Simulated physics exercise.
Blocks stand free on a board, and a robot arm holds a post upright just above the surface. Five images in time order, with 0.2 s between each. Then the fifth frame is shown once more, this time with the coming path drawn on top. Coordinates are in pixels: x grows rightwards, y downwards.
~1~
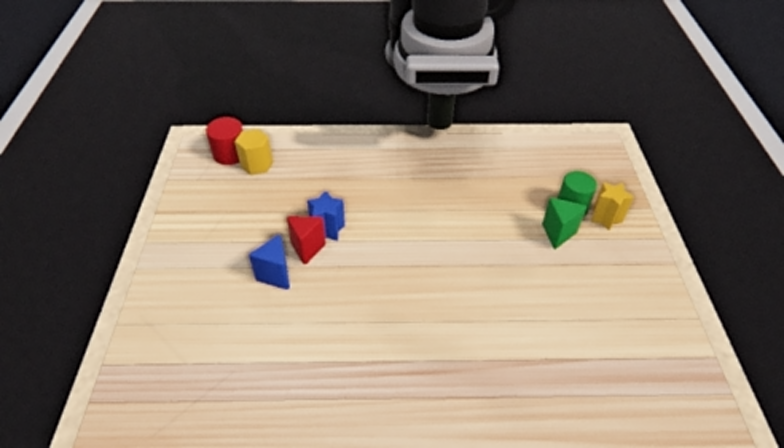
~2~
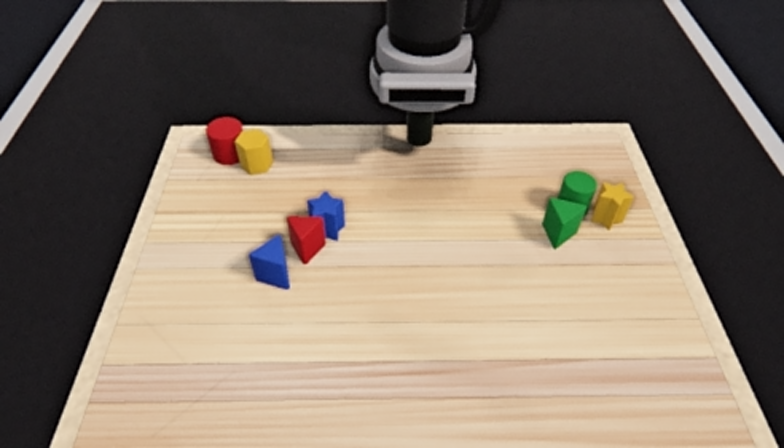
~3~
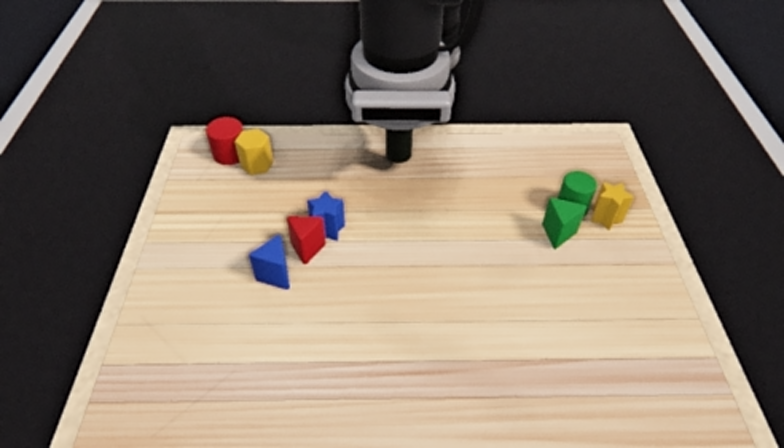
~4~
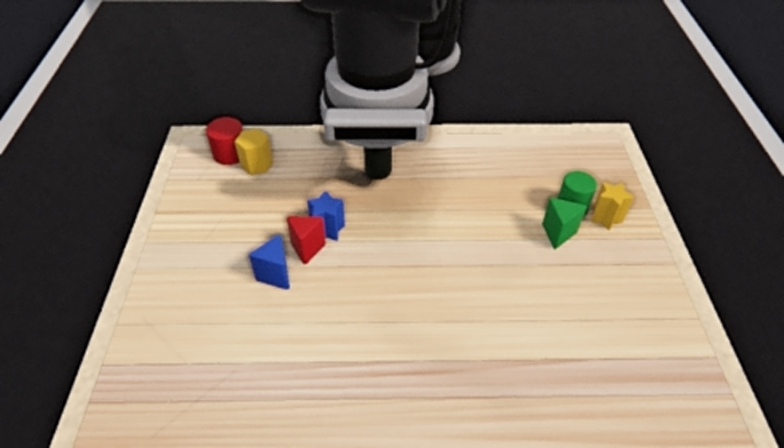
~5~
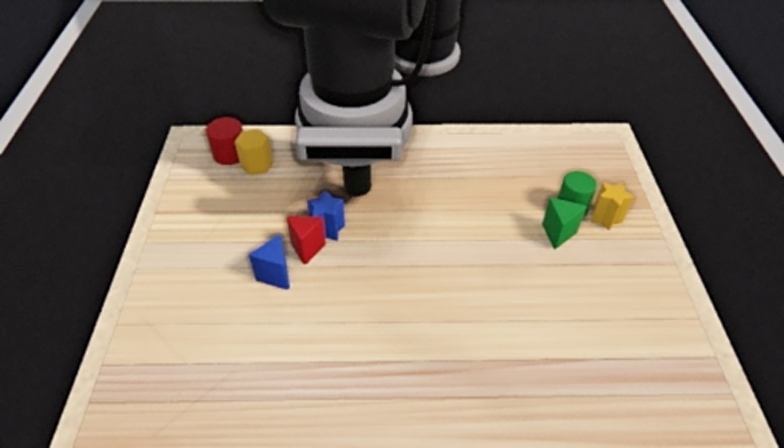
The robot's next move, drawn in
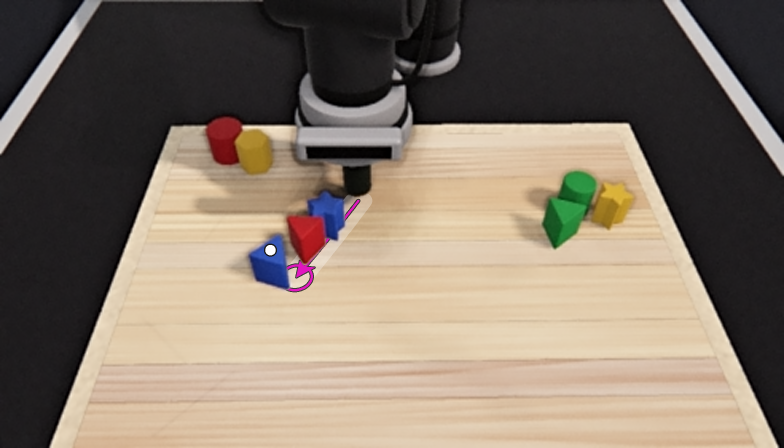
A dark robot arm with a grey collar and a short black post reaches over the far edge of a pale wooden board, seen from a fixed, raised view in front. Red and yellow blocks sit at far left, two blue blocks flank a red one left of centre, and green and yellow blocks stand at right. The arm glides steadily leftward and nearer, bringing its post close beside the blue star, while every block stays still.
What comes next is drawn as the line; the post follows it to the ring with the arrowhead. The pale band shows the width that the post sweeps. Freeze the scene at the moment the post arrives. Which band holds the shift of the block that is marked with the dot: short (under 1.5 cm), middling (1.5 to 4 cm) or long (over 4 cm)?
It moves quite far, over 4 cm.
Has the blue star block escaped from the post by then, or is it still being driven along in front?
It stays ahead.
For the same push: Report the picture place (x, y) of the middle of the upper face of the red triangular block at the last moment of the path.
Expect it around (237, 280).
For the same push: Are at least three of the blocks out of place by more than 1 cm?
Short answer: Yes.
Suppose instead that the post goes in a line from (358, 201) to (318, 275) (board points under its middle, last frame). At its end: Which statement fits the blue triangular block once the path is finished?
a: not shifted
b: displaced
Correct choice: B.
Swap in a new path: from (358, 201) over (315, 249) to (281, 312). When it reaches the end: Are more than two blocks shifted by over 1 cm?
Yes, that is what happens.
Drawn move, in a line from (358, 201) to (296, 278); the dot is on the blue triangular block.
The first path, step by step. One third of the way, post (338, 212); red triangular block (296, 231); blue star block (314, 212), turned 15° clockwise.
Two thirds of the way, post (317, 237); blue triangular block (244, 268); red triangular block (269, 255), turned 15° clockwise; blue star block (289, 237), turned 20° clockwise.
At the end, post (294, 264); blue triangular block (209, 288); red triangular block (237, 280), turned 25° clockwise; blue star block (262, 262), turned 30° clockwise.
